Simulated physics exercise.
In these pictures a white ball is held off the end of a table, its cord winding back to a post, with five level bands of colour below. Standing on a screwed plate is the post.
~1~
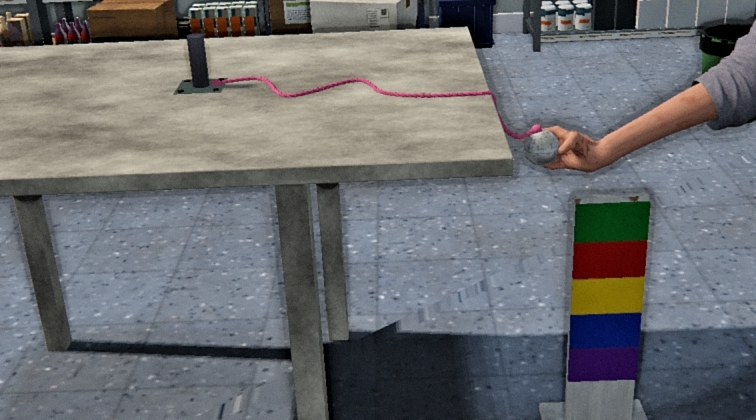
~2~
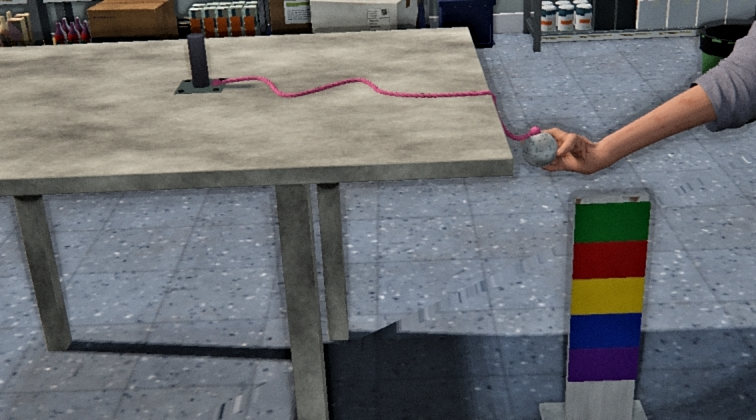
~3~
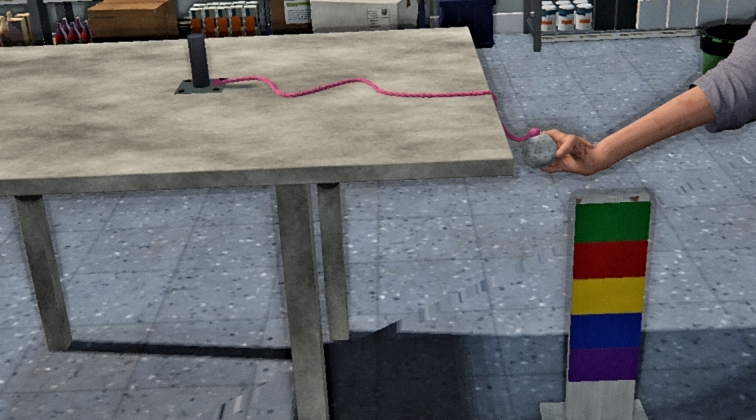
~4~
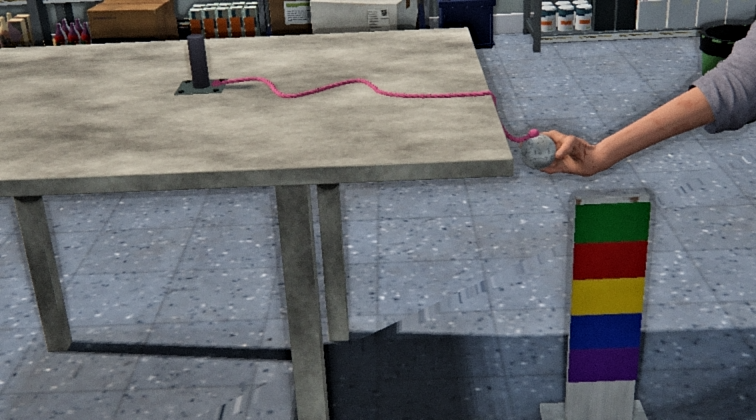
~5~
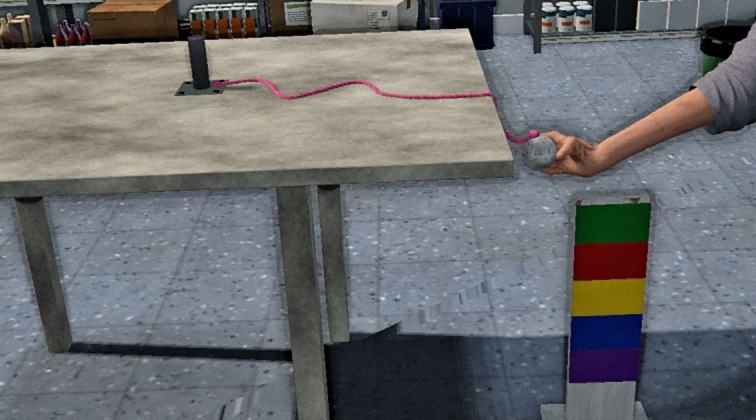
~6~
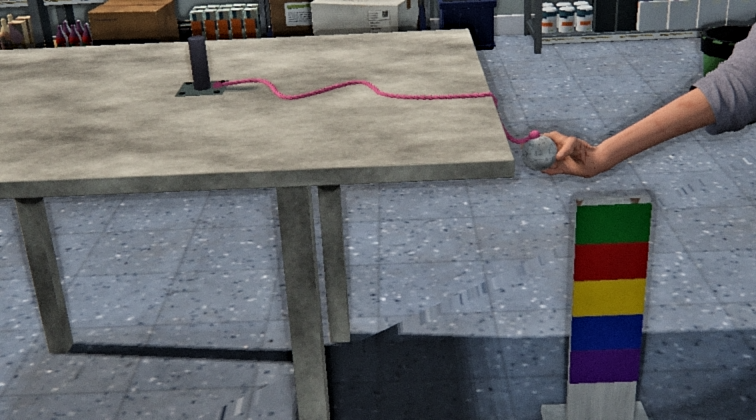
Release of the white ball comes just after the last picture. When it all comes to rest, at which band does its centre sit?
At red.
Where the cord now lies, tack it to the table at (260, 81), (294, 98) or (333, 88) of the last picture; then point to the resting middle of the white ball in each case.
Taking them in turn, I'd expect around (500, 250), (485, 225) and finally (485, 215).
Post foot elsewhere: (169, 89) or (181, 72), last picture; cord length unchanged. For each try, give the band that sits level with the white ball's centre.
Result per try, in order: Green / green.
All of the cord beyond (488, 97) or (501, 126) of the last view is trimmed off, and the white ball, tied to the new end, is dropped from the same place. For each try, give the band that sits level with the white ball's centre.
Per try - 1: Higher than all five; 2: Green.
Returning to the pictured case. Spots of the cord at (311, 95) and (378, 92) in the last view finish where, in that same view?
I'd say about (356, 87) for one and about (456, 86) for the other.
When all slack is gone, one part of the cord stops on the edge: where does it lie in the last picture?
It is around (404, 97).
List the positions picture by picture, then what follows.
The first picture shows white ball (541, 147); green (612, 224); red (610, 261); yellow (608, 297); blue (606, 332); purple (603, 365).
The second picture shows white ball (540, 150); cord through (250, 79) (285, 96) (353, 81) (397, 95) (481, 94).
The third picture shows white ball (539, 151).
The fourth picture shows white ball (538, 152); cord through (250, 79) (285, 96) (353, 81) (397, 96) (481, 94).
The fifth picture shows white ball (539, 153).
The sixth picture shows white ball (539, 153); cord through (251, 81) (285, 98) (354, 83) (398, 97) (482, 96).
Early on, ball near (517, 247); level with red.
Midway, ball near (467, 238); level with red.
Near the end, ball near (482, 255); level with red.
Finally, ball near (499, 255); level with red. Its middle rests at the red band.
